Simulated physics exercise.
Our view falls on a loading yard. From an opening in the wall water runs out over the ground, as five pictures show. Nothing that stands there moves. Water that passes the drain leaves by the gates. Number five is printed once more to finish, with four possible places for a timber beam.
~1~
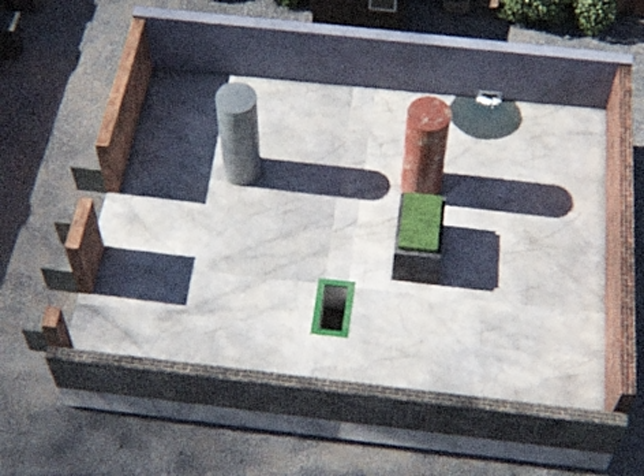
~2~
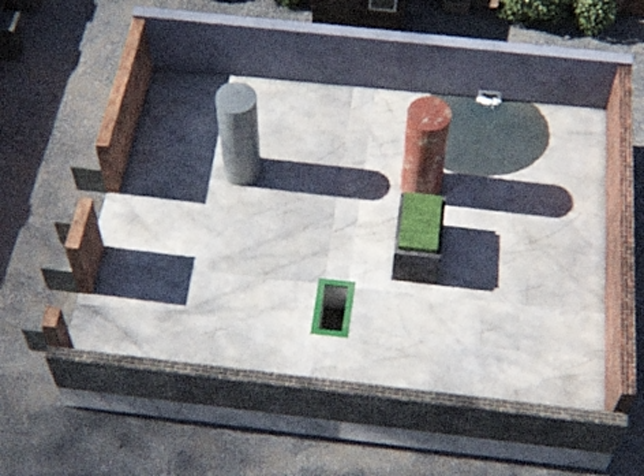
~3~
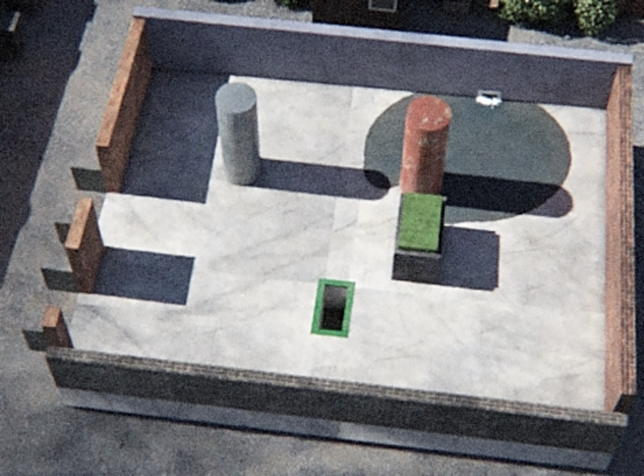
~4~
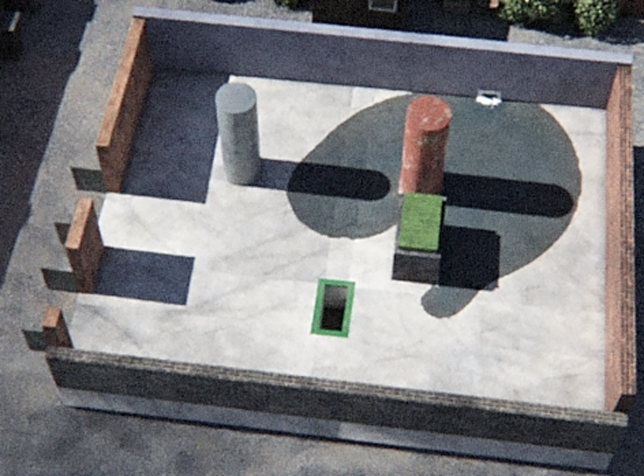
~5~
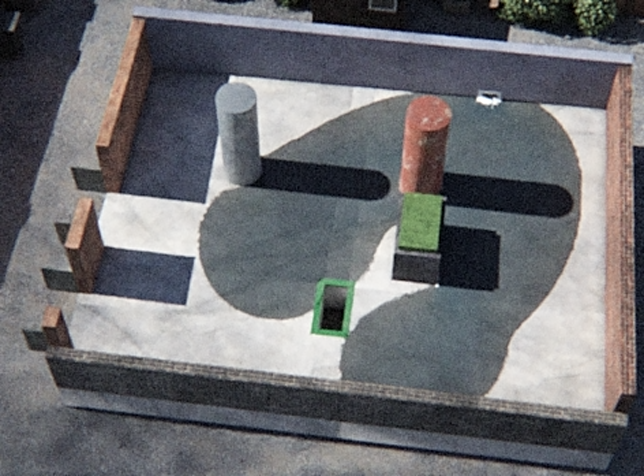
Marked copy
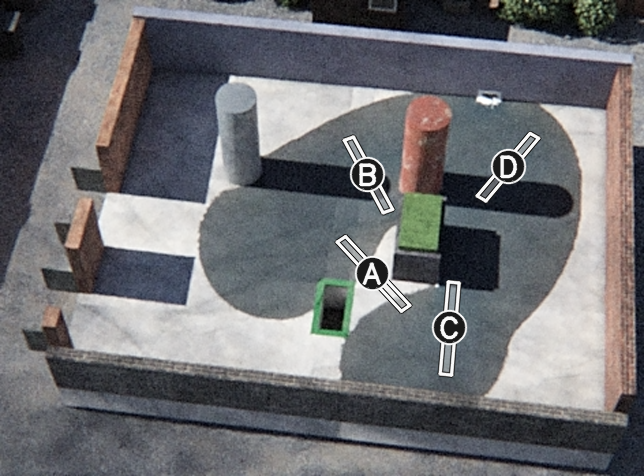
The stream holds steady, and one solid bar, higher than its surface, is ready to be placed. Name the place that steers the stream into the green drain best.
The answer is spot B.
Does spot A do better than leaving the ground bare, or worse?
Spot A is worse.
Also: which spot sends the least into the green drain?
A it is.
On the marked copy, A from (341, 239) to (405, 308); B from (348, 138) to (387, 211); C from (445, 374) to (453, 282); D from (481, 198) to (534, 135).
With A, next to none of the stream goes into the green drain, about 98 % out by the gates.
With B, about 9 % of the stream goes into the green drain, about 89 % out by the gates.
With C, about 5 % of the stream goes into the green drain, about 94 % out by the gates.
With D, about 4 % of the stream goes into the green drain, about 94 % out by the gates.
